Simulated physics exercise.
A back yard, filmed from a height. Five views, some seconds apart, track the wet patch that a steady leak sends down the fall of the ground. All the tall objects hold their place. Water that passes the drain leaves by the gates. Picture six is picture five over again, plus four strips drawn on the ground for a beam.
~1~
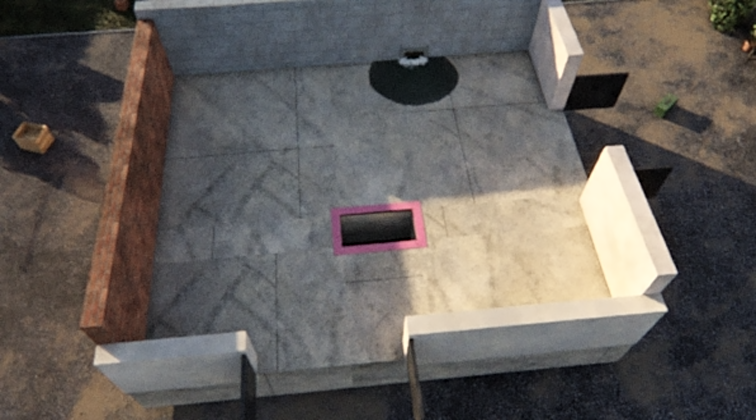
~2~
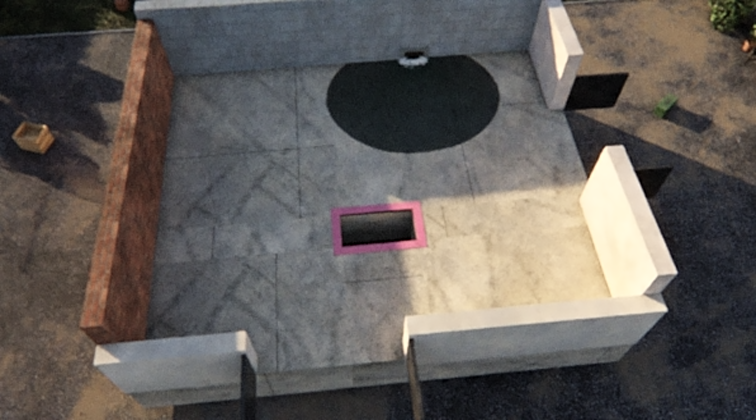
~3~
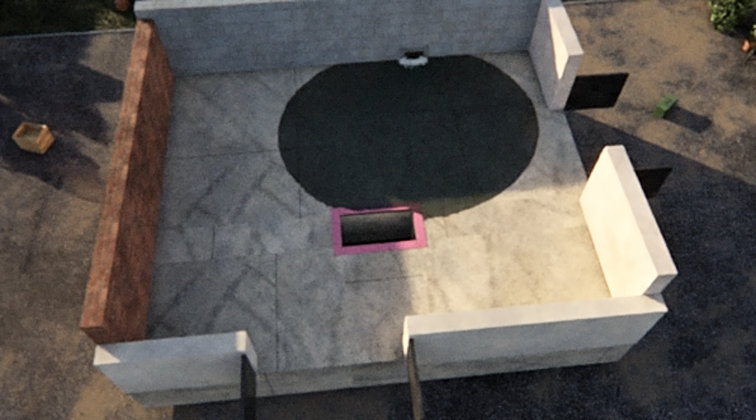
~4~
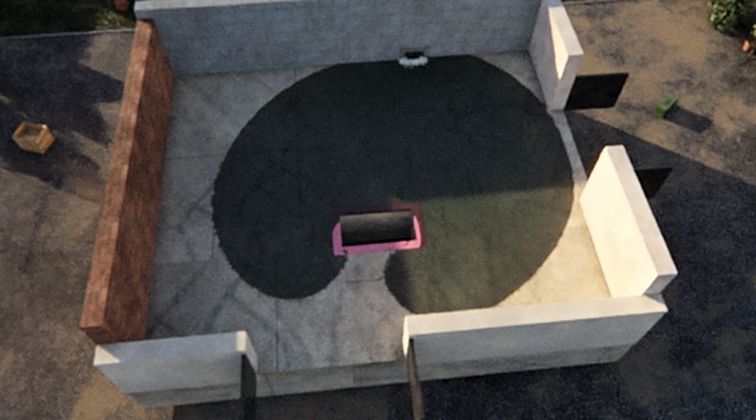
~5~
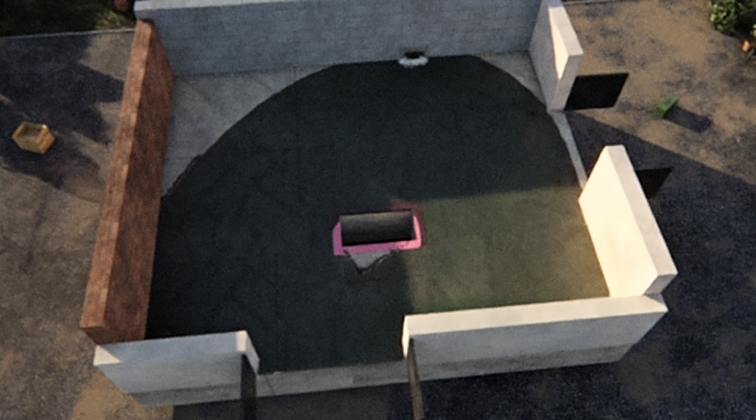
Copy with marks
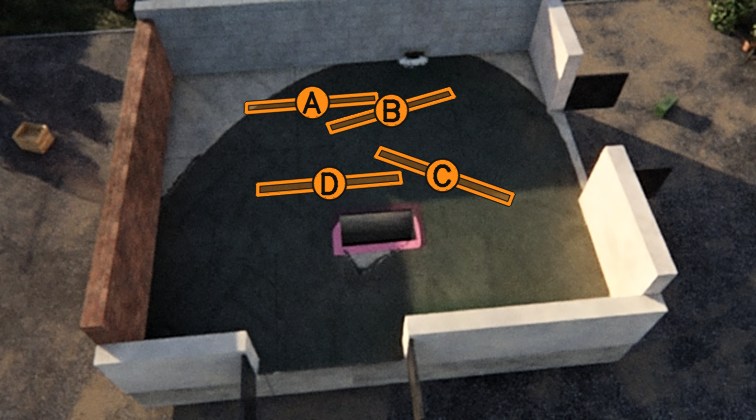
The clip opens on a walled yard seen from above, with a small dark pool below an outfall in the back wall. The pool spreads forward in a widening round shape, reaches the pink-edged drain and wraps around it, then covers most of the floor, leaving the back left corner dry.
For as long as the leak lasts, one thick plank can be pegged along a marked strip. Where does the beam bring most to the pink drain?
Choose A.
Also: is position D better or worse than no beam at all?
Position D is worse.
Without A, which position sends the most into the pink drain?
D it is.
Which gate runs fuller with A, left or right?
The left gate.
In orange, A from (246, 108) to (376, 97); B from (329, 128) to (451, 92); C from (378, 152) to (510, 199); D from (257, 189) to (400, 177).
If A is chosen, about 30 % of the stream goes into the pink drain, about 70 % out by the gates.
If B is chosen, about 3 % of the stream goes into the pink drain, about 97 % out by the gates.
If C is chosen, about 6 % of the stream goes into the pink drain, about 94 % out by the gates.
If D is chosen, about 11 % of the stream goes into the pink drain, about 88 % out by the gates.
